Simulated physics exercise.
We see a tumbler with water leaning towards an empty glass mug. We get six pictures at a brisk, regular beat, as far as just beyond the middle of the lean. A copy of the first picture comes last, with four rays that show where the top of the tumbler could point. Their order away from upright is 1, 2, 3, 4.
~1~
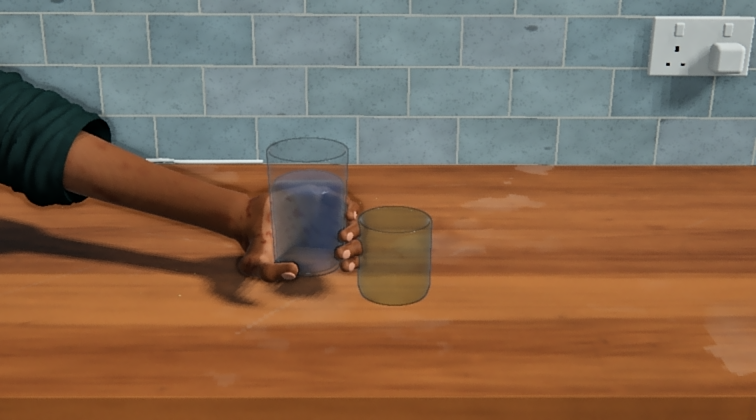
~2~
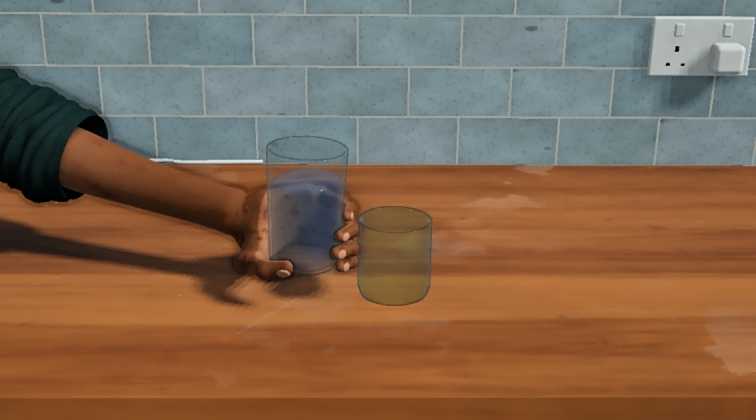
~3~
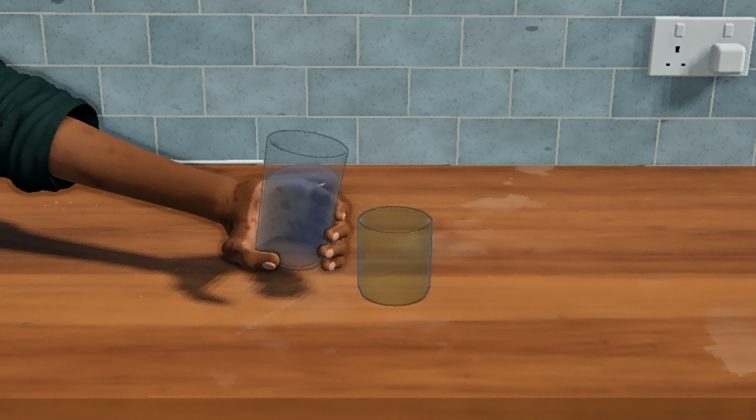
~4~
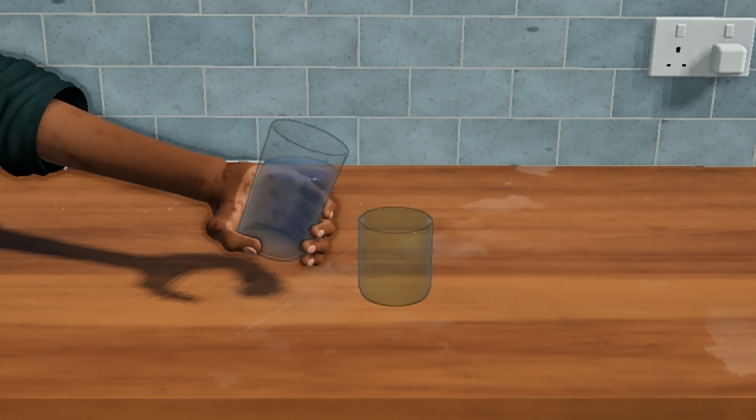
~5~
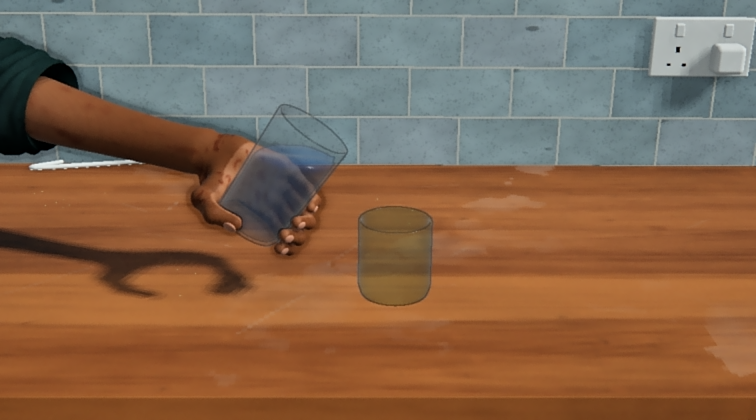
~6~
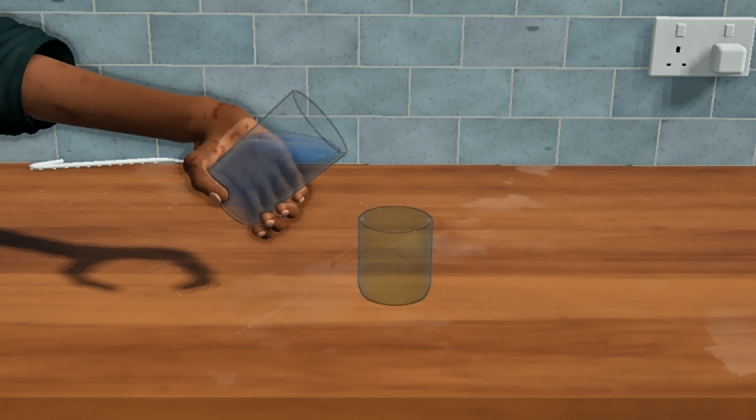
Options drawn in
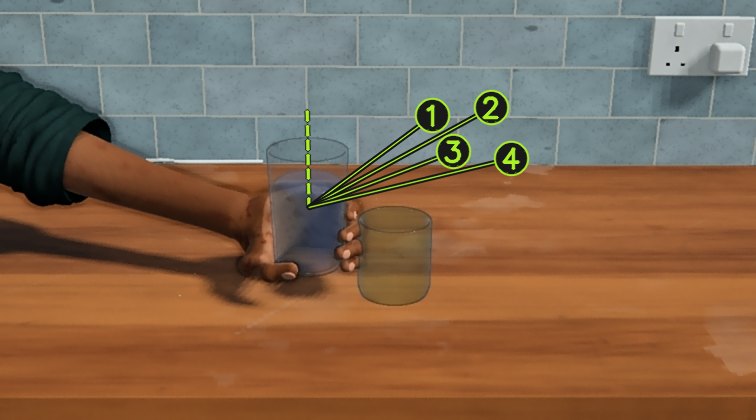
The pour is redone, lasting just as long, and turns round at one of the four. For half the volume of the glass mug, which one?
Choose 4.
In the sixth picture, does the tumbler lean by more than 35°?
Yes, it does.
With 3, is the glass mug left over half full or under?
Under half.
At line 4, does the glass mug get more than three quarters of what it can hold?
No, less.
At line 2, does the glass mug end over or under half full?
Under half.
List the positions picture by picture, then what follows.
Upright, lip at (345, 149); rim of the glass mug round (395, 218); nothing has left yet.
Tipped about 2°, lip at (345, 149); nothing has left yet.
Tipped about 10°, lip at (345, 149); nothing has left yet.
Tipped about 21°, lip at (346, 150); nothing has left yet.
Tipped about 34°, lip at (346, 149); nothing has left yet.
Tipped about 49°, lip at (346, 149); nothing has left yet.
On the marked copy, 1 at (419, 126); 2 at (476, 115); 3 at (437, 157); 4 at (494, 162).
For line 1, the glass mug ends with about 4 % of what it can hold.
For line 2, the glass mug ends with about 14 % of what it can hold.
For line 3, the glass mug ends with about 29 % of what it can hold.
For line 4, the glass mug ends with about 50 % of what it can hold.
